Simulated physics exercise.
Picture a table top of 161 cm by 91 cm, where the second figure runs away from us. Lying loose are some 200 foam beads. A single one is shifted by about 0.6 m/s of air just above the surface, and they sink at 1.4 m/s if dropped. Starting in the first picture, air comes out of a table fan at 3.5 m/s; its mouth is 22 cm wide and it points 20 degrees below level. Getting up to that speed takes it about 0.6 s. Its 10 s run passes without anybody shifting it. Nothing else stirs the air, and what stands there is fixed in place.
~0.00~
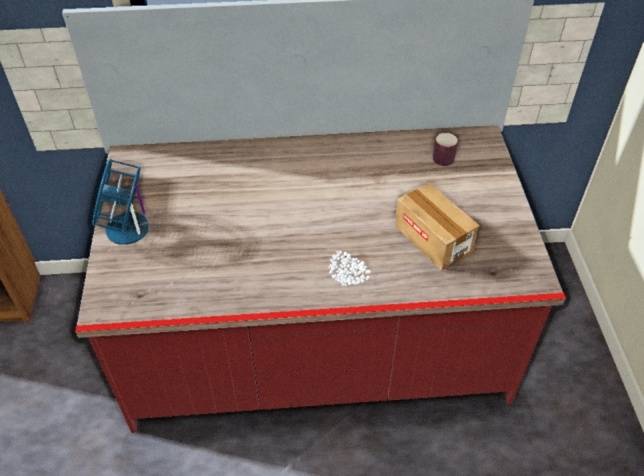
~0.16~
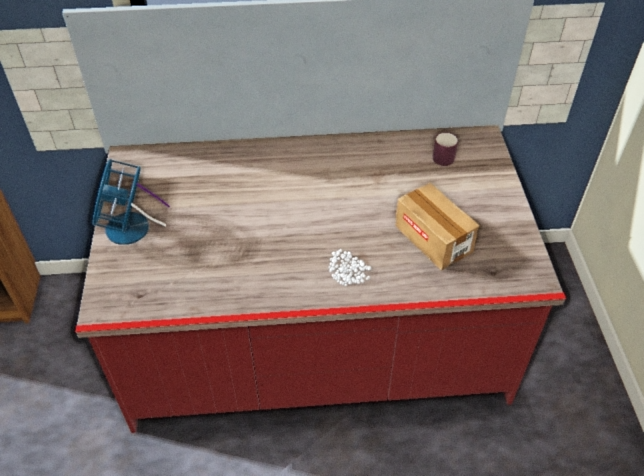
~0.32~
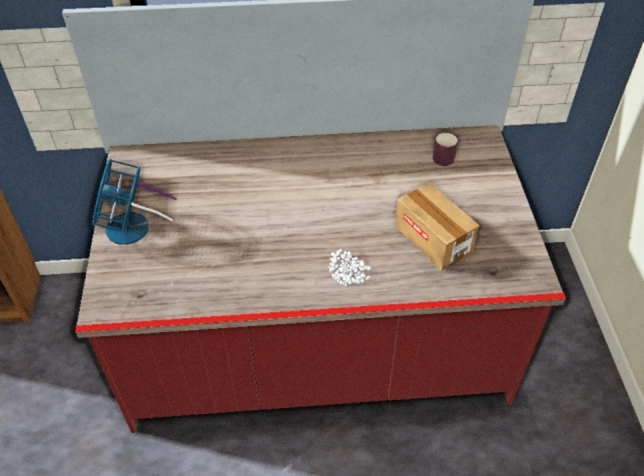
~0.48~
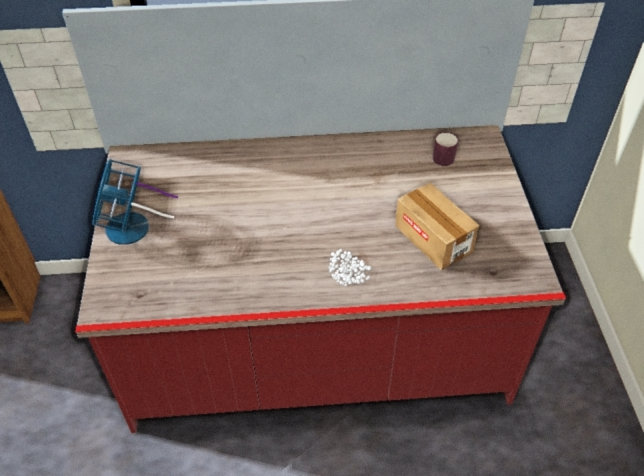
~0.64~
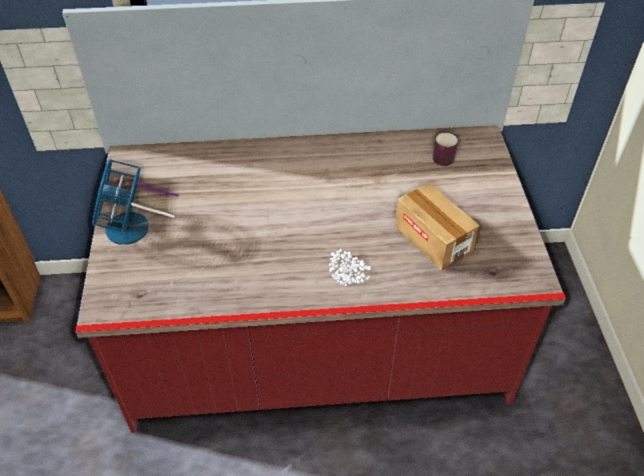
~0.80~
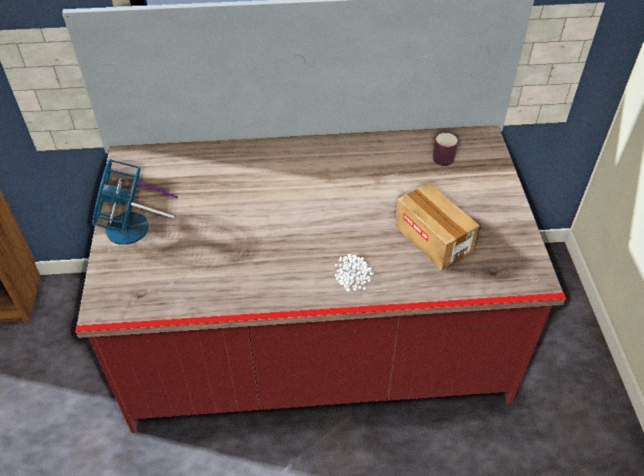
A blue fan's ribbons lift and flutter, then small white beads shift slightly right.
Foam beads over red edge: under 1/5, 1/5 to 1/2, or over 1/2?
The greater part.
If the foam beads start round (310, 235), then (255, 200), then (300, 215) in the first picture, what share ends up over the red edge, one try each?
Taking the three spots in order, you'd get around 80 percent, 0 percent and 3 percent.
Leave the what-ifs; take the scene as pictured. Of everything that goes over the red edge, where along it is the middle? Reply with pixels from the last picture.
(426, 308).
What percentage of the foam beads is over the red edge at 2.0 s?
About 100 %.
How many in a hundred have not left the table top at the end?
About 0 percent of them remain.
After 2.0 s, 0 % are on the move or not yet settled, 100 % are over the red edge.
After 3.2 s, 0 % are on the move or not yet settled, 100 % are over the red edge.
After 5.5 s, 0 % are on the move or not yet settled, 100 % are over the red edge.
After 10.0 s, at the end, 100 % are over the red edge.
